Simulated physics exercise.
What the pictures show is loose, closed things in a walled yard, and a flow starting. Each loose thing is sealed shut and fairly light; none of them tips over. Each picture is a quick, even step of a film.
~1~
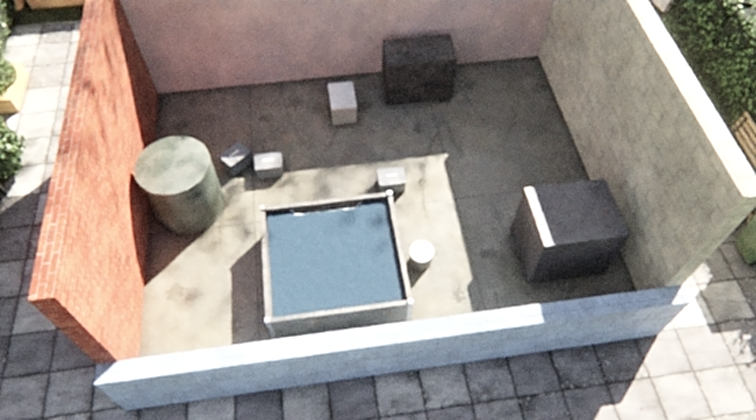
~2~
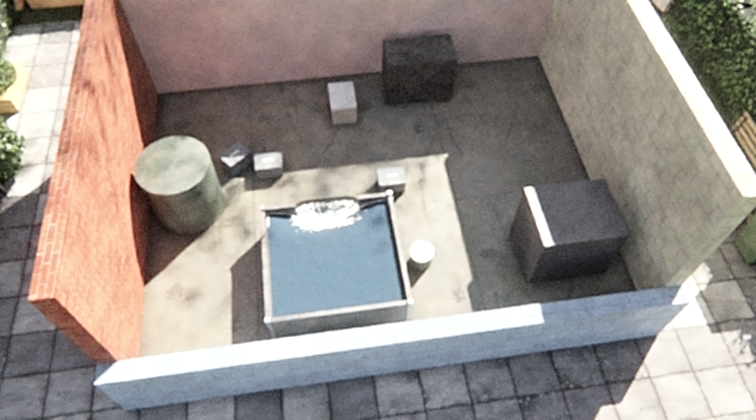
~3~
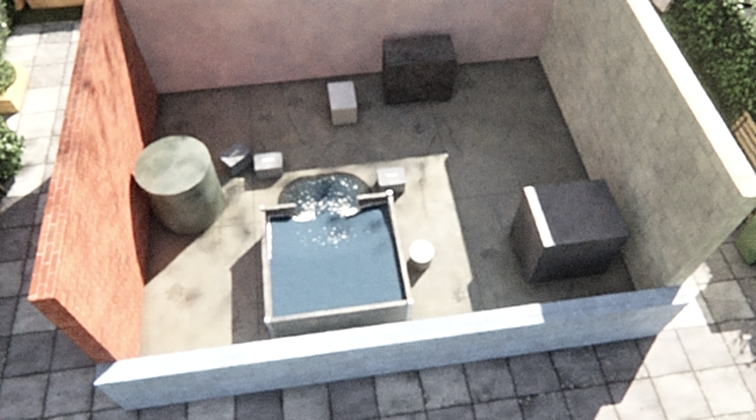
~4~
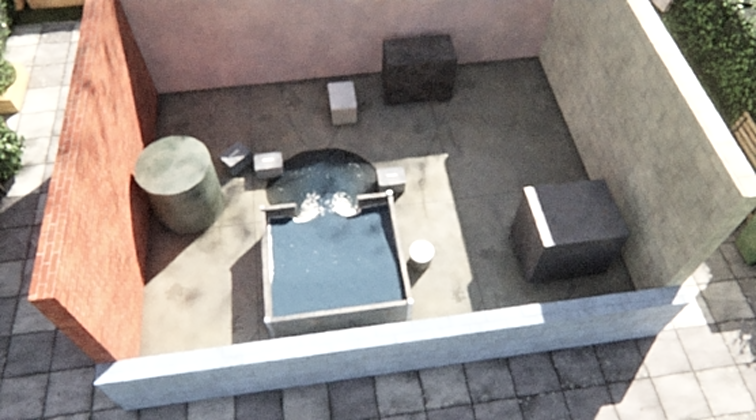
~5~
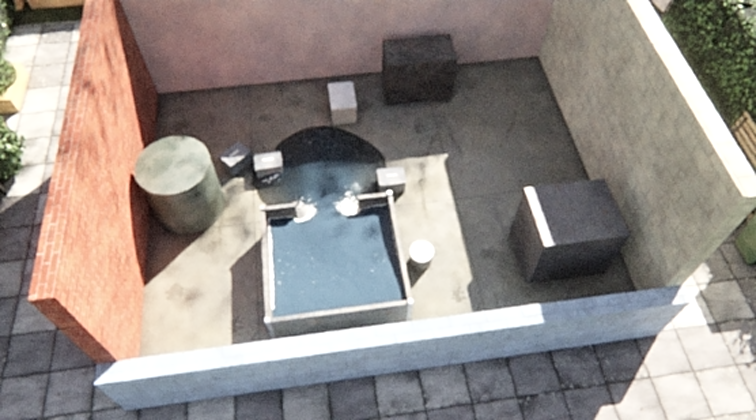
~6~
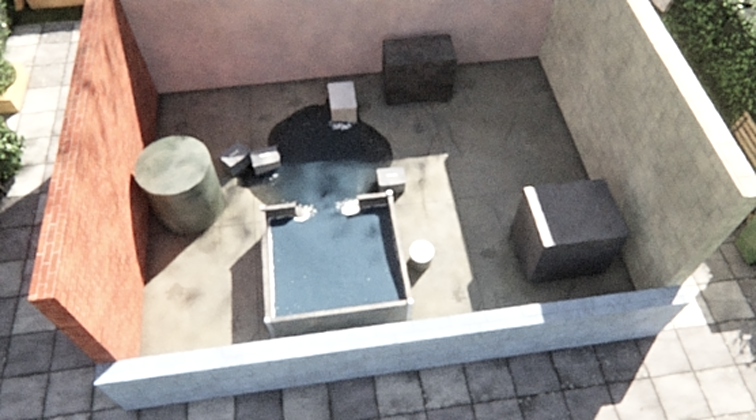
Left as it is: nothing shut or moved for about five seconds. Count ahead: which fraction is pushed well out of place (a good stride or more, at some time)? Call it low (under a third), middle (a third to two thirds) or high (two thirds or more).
Middle.
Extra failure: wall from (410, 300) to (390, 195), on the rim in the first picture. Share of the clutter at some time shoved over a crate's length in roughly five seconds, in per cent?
It comes out at roughly 20 per cent.
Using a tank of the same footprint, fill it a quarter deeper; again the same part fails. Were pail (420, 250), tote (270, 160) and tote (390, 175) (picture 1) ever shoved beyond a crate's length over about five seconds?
Answers in the order asked: Stayed within the threshold, went past the threshold, stayed within the threshold.
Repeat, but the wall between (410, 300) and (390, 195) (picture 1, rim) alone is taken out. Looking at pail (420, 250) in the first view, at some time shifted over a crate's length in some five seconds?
My verdict on that one: Gets shoved clear.
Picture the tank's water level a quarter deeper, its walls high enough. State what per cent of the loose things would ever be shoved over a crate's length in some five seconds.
Around 60 in a hundred.
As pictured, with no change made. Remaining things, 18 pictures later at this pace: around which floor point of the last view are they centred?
Centre estimate: Around (300, 168).
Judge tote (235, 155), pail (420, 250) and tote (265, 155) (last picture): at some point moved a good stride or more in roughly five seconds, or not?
Successively: Moved a long way, never went far, moved a long way.
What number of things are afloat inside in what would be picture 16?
Count: 2.
A moment on, 0 of 5 are well off their spots; 1 afloat.
Next, 2 of 5 are well off their spots; 2 afloat.
Later, 3 of 5 are well off their spots; 3 afloat.
In the end, 3 of 5 are well off their spots, and 3 have been at some point; 2 afloat.
